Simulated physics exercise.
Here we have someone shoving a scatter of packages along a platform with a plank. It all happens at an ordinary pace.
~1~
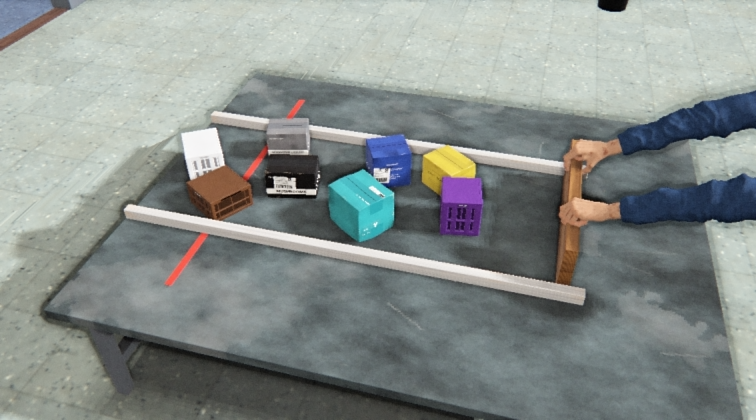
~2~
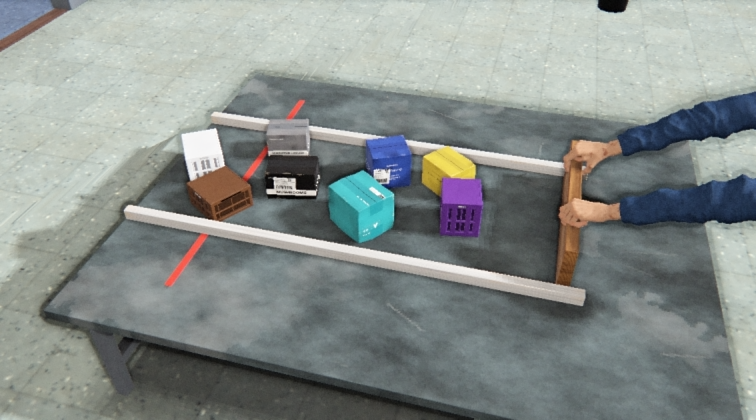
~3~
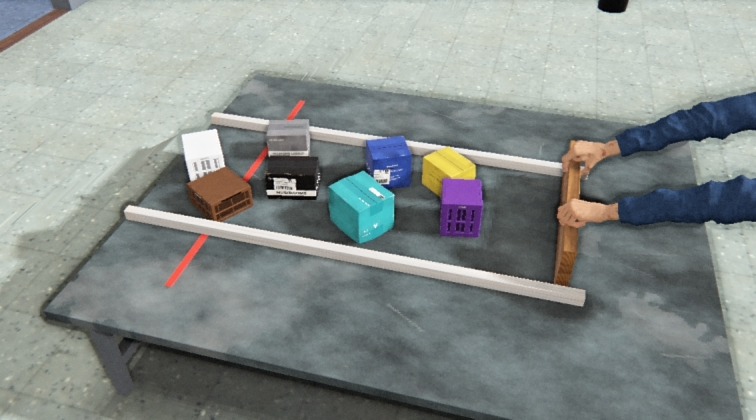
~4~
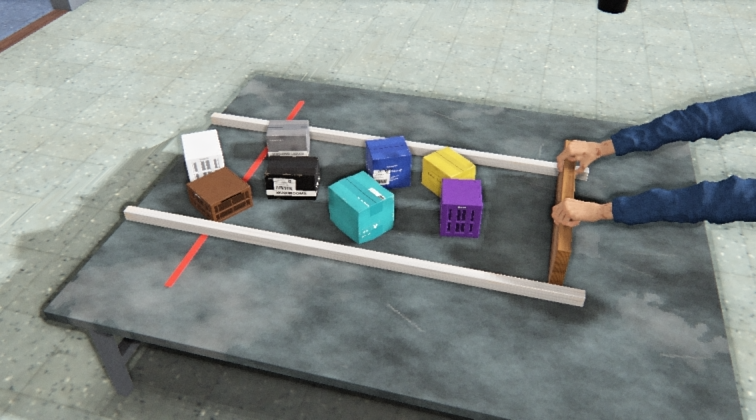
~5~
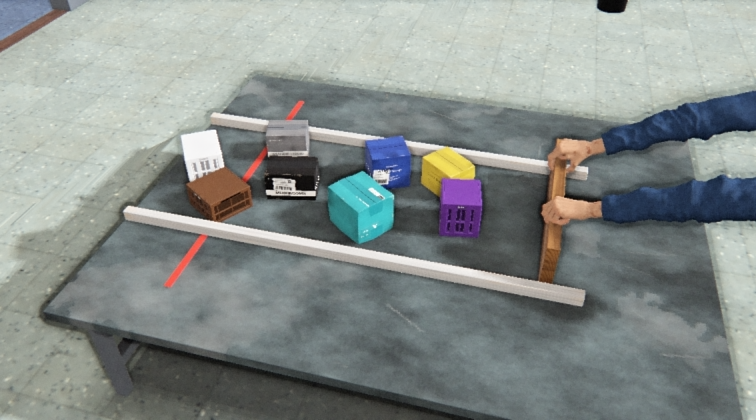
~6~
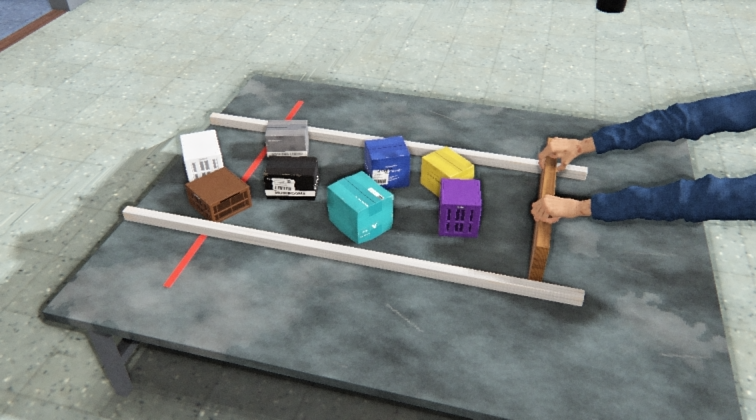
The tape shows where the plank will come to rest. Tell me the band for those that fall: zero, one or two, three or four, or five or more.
In the end the number that fall off is one or two.
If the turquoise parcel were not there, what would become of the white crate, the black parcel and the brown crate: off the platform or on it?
The white crate tumbles off, the black parcel survives, the brown crate stays on.
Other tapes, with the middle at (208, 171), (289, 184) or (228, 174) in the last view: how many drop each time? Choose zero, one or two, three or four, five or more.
In that order: Five or over; no fall at all; three or four.
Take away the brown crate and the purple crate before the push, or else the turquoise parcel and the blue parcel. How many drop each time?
1 in the first case, 1 in the second.
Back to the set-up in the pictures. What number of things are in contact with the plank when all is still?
In contact: 3.
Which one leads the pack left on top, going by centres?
The brown crate.
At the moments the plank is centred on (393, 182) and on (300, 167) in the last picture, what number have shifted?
The counts are 4 and 7.
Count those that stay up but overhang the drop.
The number is 1.
Early on, none off yet; white crate at rest near (203, 158); brown crate at rest near (219, 195); grey box at rest near (288, 141).
A while later, none off yet; white crate at rest near (203, 158); brown crate travelled a little near (201, 198); grey box travelled about its own width near (238, 126).
Finally, the number that fall off is one or two; lost, grey box and white crate.
